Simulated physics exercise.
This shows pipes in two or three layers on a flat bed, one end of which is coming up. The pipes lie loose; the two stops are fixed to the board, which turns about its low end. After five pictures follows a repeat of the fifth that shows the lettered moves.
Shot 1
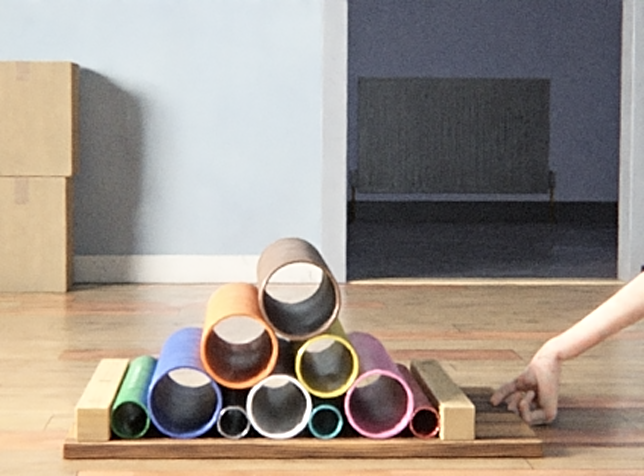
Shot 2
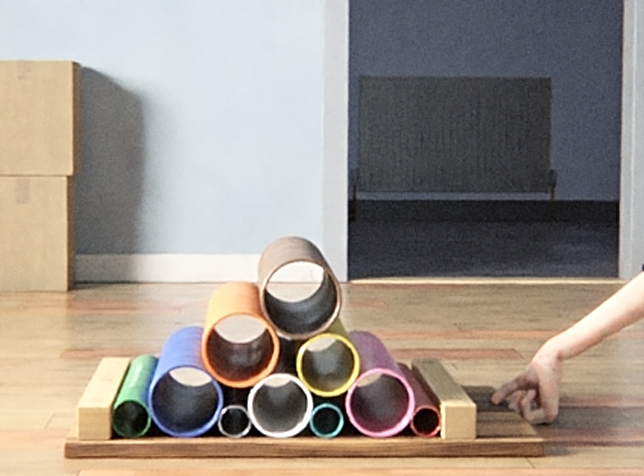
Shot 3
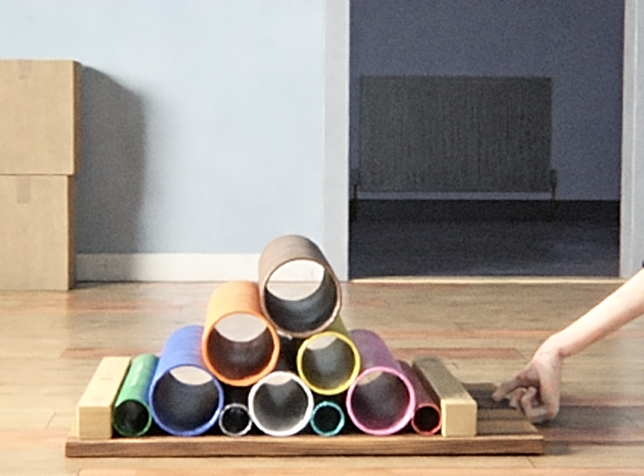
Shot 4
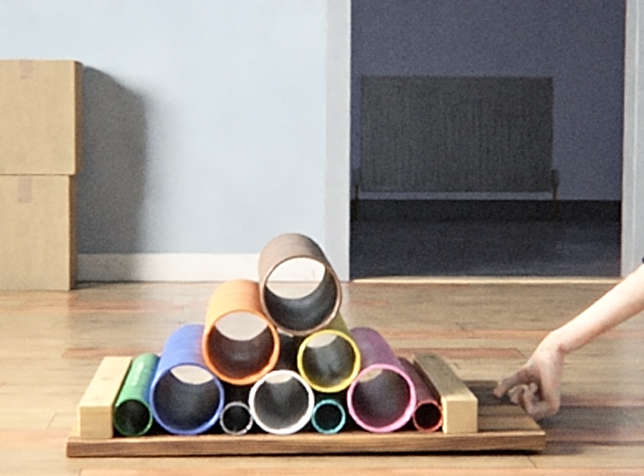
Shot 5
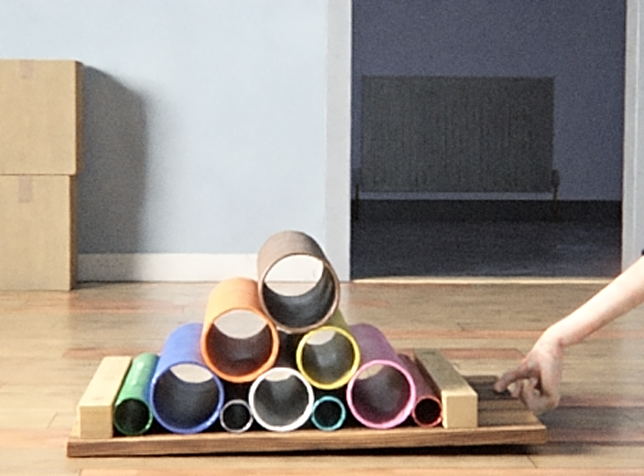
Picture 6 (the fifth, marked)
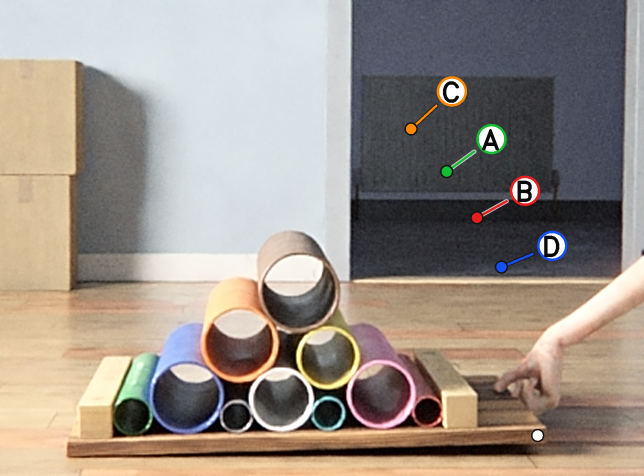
A hand at the right slightly raised that end of a wooden board on the floor, while the colourful pipes stacked on it between two wooden blocks stayed in their pile.
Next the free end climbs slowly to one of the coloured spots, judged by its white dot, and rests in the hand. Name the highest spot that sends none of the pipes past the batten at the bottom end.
The answer is mark A.
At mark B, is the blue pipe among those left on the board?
The blue pipe: Yes.
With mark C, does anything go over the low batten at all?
Yes, at C.
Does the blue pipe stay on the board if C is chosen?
Yes.
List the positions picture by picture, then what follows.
In the first picture, turquoise pipe (325, 422); pink pipe (379, 404); red pipe (425, 423).
In the second picture, red pipe (426, 422); orange pipe (240, 349).
In the third picture, board (300, 401); pink pipe (381, 401); red pipe (427, 419); blue pipe (186, 400).
In the fourth picture, board (301, 399); green pipe (133, 417); blue pipe (187, 398).
In the fifth picture, board (301, 396); green pipe (133, 415); blue pipe (187, 397).
On the copy, A at (447, 172); B at (477, 218); C at (411, 129); D at (501, 267); the white dot at (538, 435).
On A. First, board at 20°.
Then, board at 36°.
Finally, board at 36°, none over the low batten.
By contrast, B none over the low batten; C three over the low batten (orange, yellow, brown); D none over the low batten.
